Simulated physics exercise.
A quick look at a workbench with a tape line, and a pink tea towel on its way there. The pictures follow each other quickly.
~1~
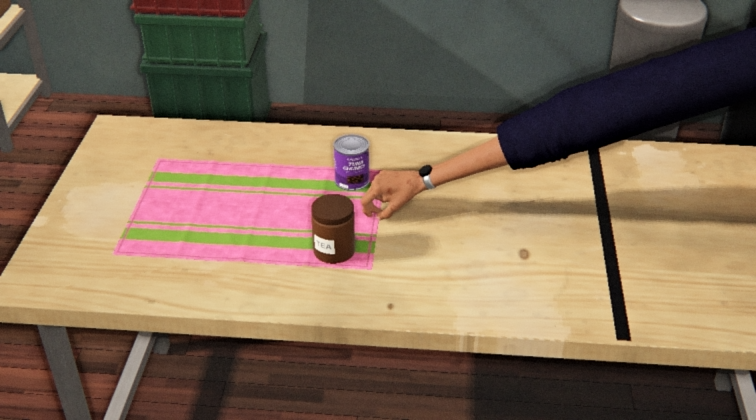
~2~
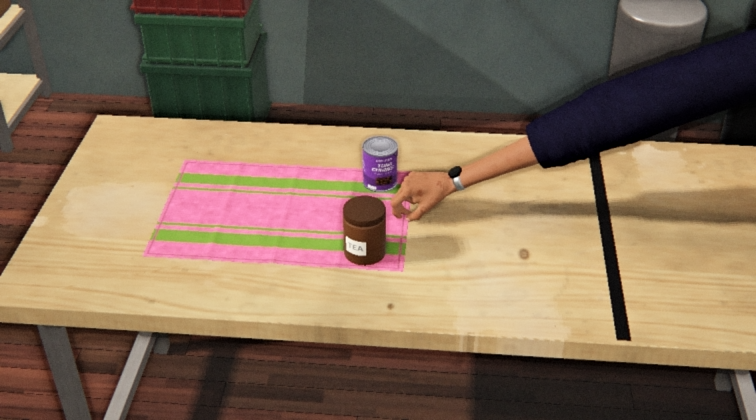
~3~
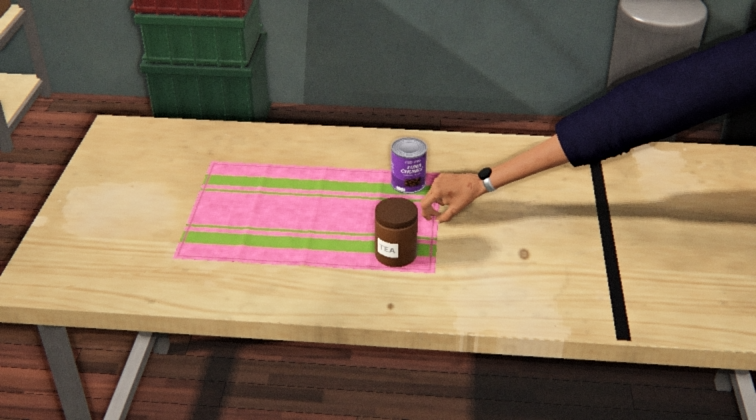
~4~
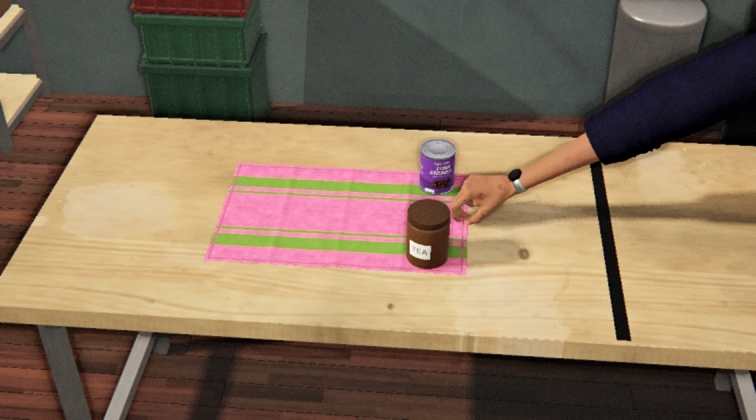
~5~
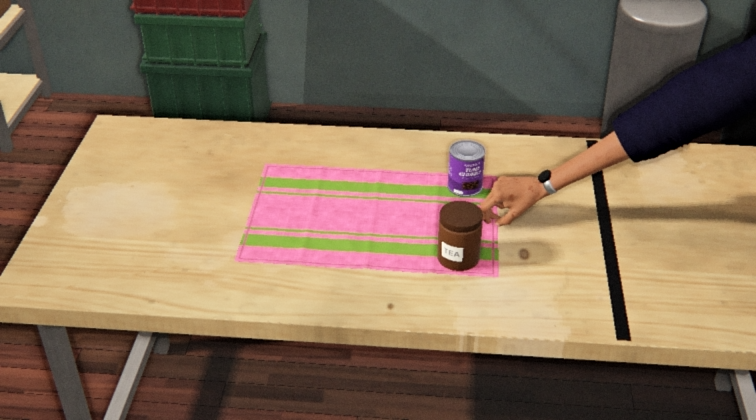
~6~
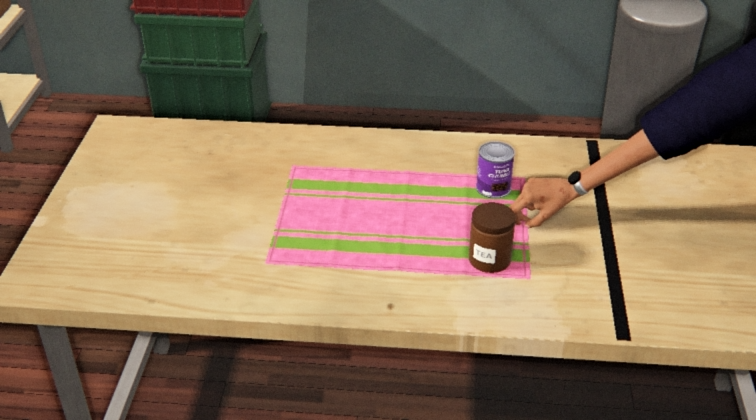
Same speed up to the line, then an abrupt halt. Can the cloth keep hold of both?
The brown jar shoots off the front. The purple tin slides clear of the cloth.
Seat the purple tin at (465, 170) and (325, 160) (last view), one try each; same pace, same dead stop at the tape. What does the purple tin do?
First, it leaves the cloth; second, it holds on.
Then, 0.09 s past the final frame, hem short of the tape; brown jar on the cloth near (550, 241); purple tin on the cloth near (547, 172).
Then, 0.20 s past the final frame, hem at the tape; brown jar ahead of the hem near (615, 244); purple tin ahead of the hem near (606, 176).
When it is over, hem at the tape; brown jar knocked over near (690, 256); purple tin knocked over near (669, 184). The brown jar slides clear of the cloth and the purple tin leaves the cloth.
